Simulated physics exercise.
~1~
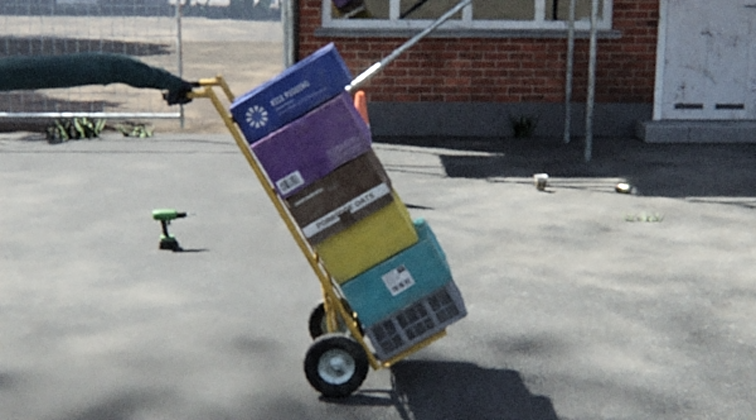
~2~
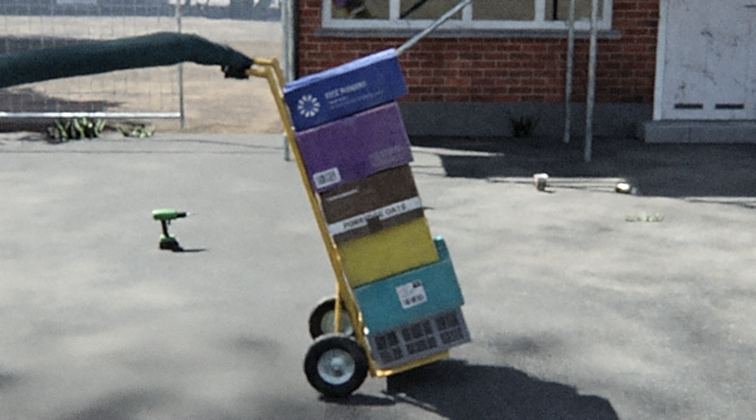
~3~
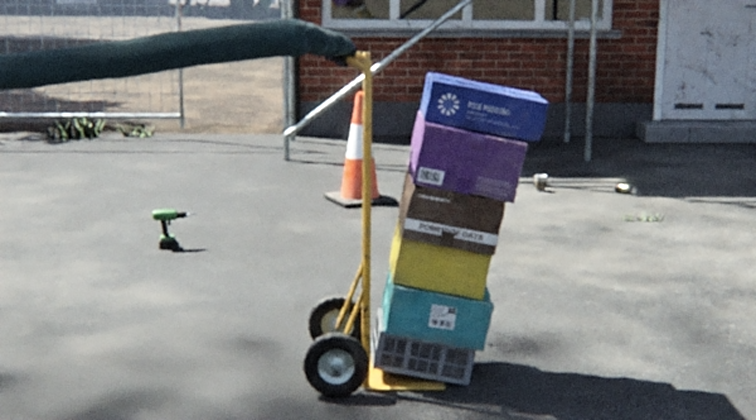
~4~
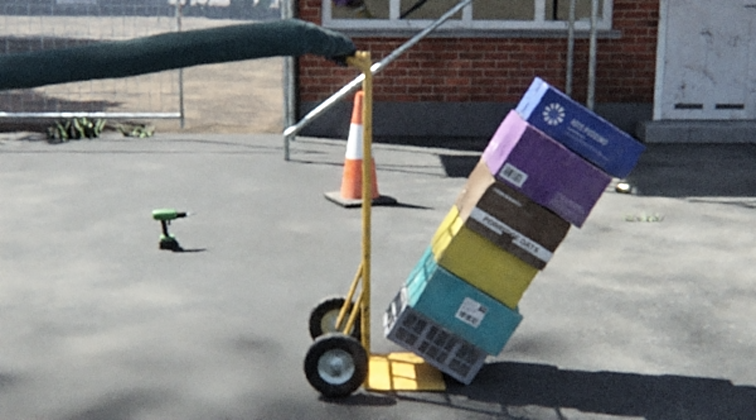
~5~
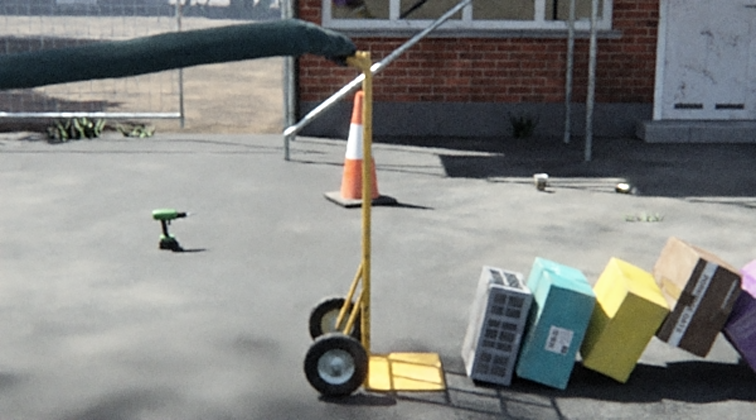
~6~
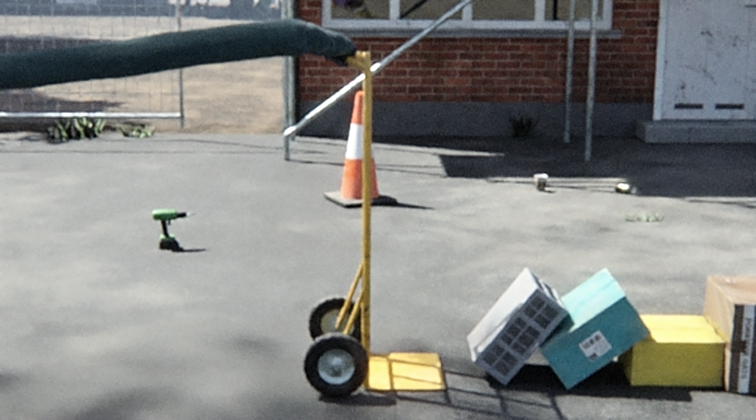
A yellow sack truck, held at its handle by a long dark green sleeve, swings from a backward lean toward upright with a stack of six items on its plate. Blue, purple, brown, yellow and turquoise boxes sit above a grey crate. As the truck stops upright, the whole stack leans away to the right. It tips further over the plate's edge, and the boxes topple in a row across the asphalt. At the end, the grey crate and turquoise box lie tilted beside the yellow and brown ones, while the blue and purple boxes are out of view.
